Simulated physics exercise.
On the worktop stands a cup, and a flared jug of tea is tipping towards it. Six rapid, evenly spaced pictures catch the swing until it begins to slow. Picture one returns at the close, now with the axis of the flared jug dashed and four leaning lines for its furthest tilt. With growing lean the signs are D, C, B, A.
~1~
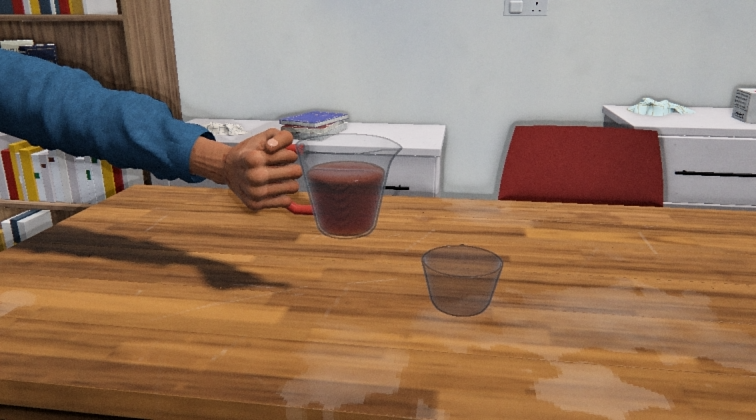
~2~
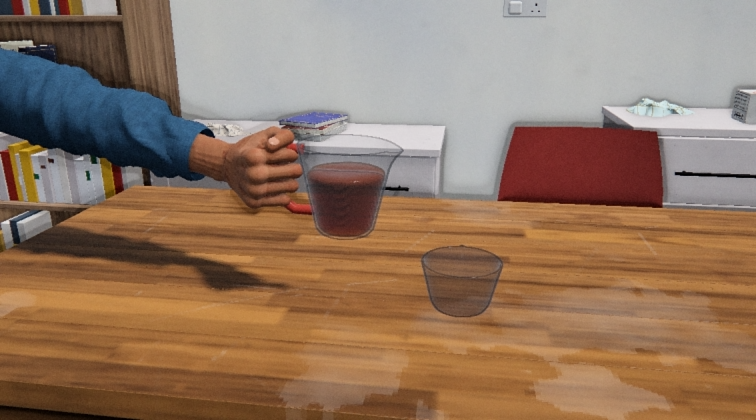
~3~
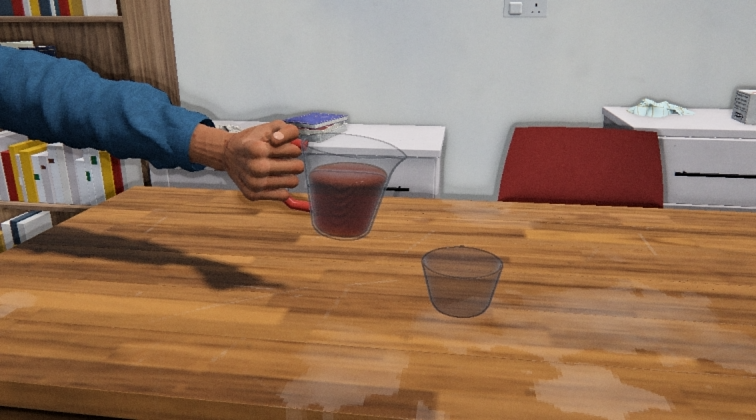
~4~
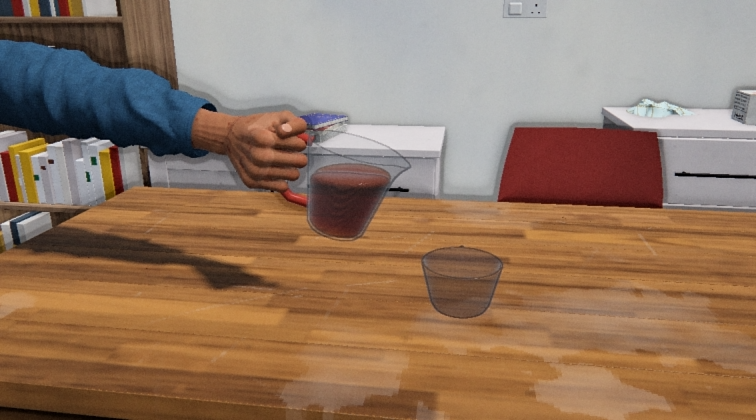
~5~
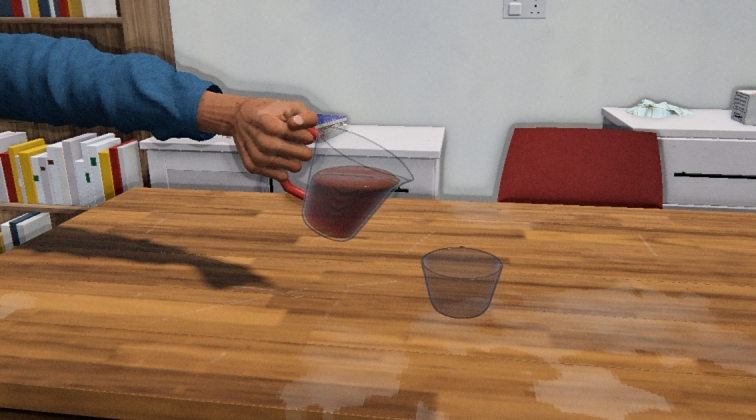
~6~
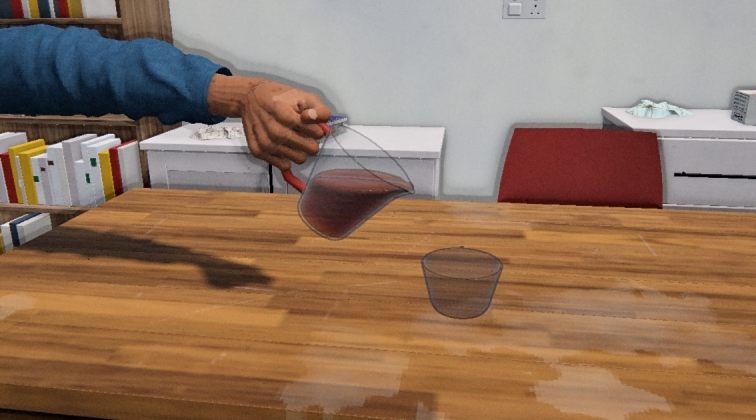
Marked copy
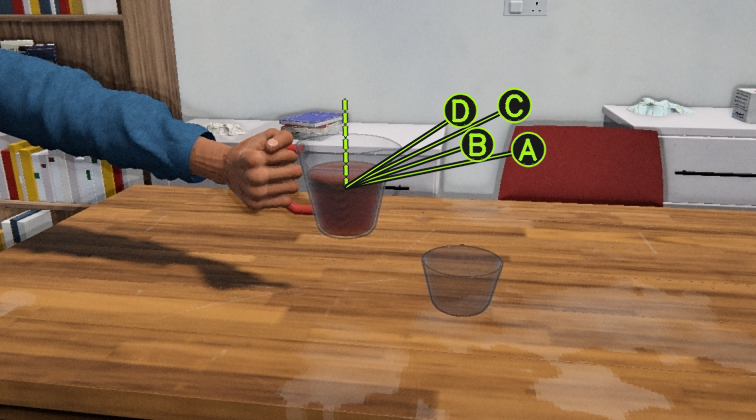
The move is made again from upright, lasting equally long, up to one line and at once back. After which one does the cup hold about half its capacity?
D is best.
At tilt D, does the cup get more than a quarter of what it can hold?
Yes.
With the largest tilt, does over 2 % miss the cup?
Yes.
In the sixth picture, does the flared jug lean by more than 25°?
Yes.
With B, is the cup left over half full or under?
Over half.
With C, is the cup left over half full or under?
Over.
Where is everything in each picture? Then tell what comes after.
In the first picture, upright, lip at (400, 148); rim of the cup round (462, 260); nothing has left yet.
In the second picture, upright, lip at (401, 150); nothing has left yet.
In the third picture, tipped about 7°, lip at (405, 157); nothing has left yet.
In the fourth picture, tipped about 16°, lip at (409, 166); nothing has left yet.
In the fifth picture, tipped about 26°, lip at (412, 178); nothing has left yet.
In the sixth picture, tipped about 37°, lip at (414, 191); nothing has left yet.
On the marked copy, A at (511, 153); B at (460, 148); C at (499, 113); D at (447, 121).
For tilt A, the cup ends with about 86 % of what it can hold; 20 % of the tea is spilt.
For tilt B, the cup ends with about 82 % of what it can hold; 10 % of the tea is spilt.
For tilt C, the cup ends with about 71 % of what it can hold; 3 % of the tea is spilt.
For tilt D, the cup ends with about 50 % of what it can hold.
